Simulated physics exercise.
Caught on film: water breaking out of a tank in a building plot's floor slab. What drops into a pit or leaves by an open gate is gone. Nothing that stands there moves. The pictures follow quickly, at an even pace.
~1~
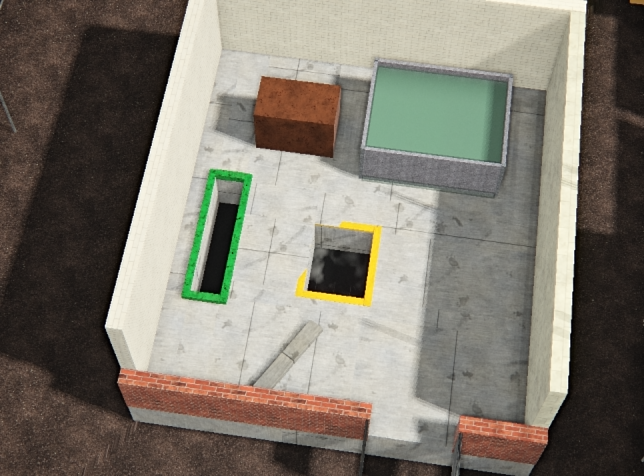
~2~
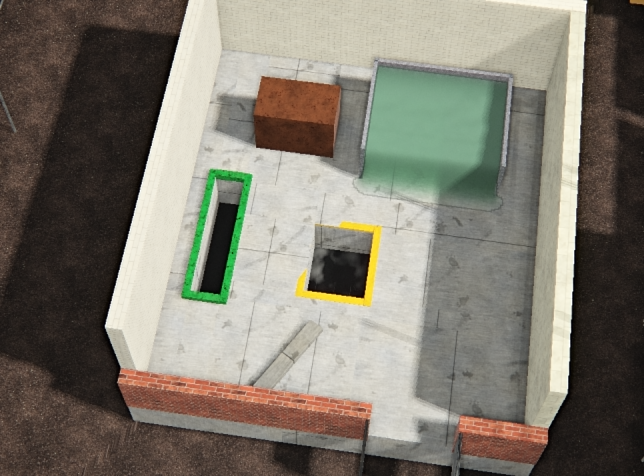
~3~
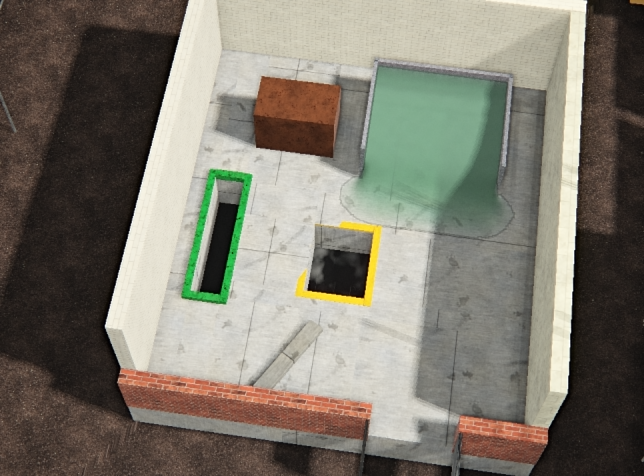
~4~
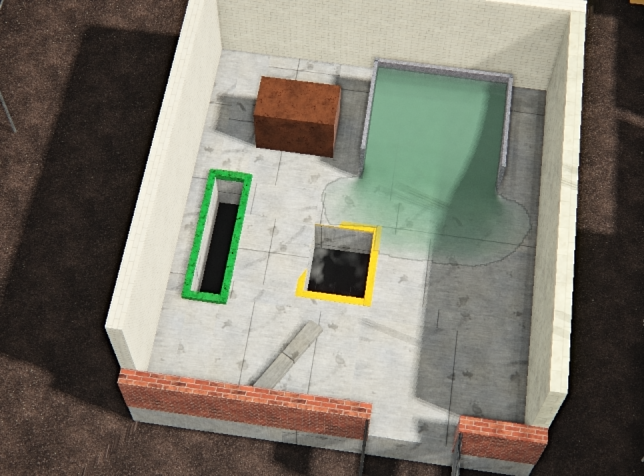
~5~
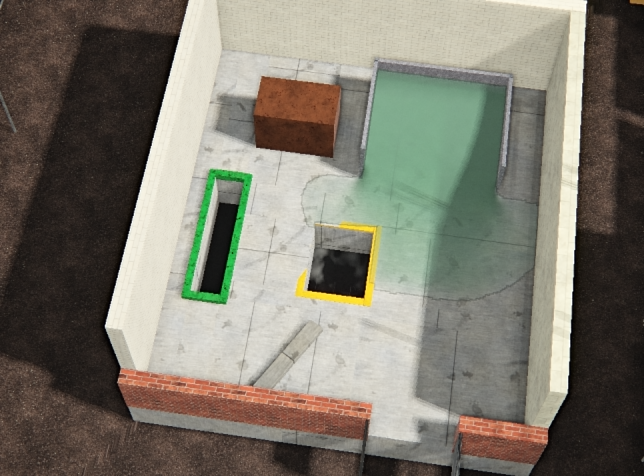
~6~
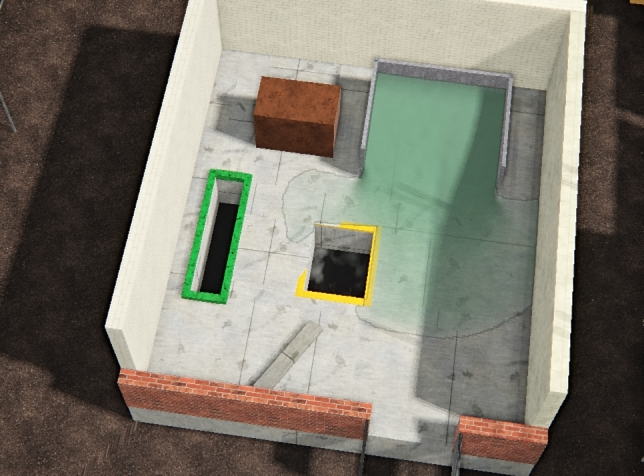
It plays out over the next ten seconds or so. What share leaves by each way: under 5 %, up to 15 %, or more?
One by one: The gate takes above 15 %; the green pit takes not even 5 %; the yellow pit takes above 15 %.
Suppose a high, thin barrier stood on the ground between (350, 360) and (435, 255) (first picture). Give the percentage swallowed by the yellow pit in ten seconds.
Roughly, in per cent: Yellow 50.
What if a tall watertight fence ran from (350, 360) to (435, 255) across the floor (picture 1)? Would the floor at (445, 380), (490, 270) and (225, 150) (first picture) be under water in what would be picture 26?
In that order: Covered, awash, clear.
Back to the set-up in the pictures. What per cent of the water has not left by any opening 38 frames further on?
About 48 per cent.
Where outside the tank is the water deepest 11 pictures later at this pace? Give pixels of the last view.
Roughly at (516, 430).
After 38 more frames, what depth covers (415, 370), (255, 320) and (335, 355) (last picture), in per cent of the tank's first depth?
Roughly 10, 4 and 16 per cent, in turn.
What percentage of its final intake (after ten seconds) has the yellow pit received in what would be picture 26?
Near 60 in a hundred.
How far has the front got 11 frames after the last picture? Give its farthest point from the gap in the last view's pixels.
Near (213, 397).
A moment on, water covers 45 % of the floor; the gate 2 %, the green pit 0 %, the yellow pit 9 %.
Next, water covers 45 % of the floor; the gate 9 %, the green pit 0 %, the yellow pit 16 %.
Then, water covers 55 % of the floor; the gate 19 %, the green pit 0 %, the yellow pit 21 %.
Later, water covers 60 % of the floor; the gate 26 %, the green pit 0 %, the yellow pit 26 %.
In the end, water covers 65 % of the floor; the gate 33 %, the green pit 0 %, the yellow pit 34 %.
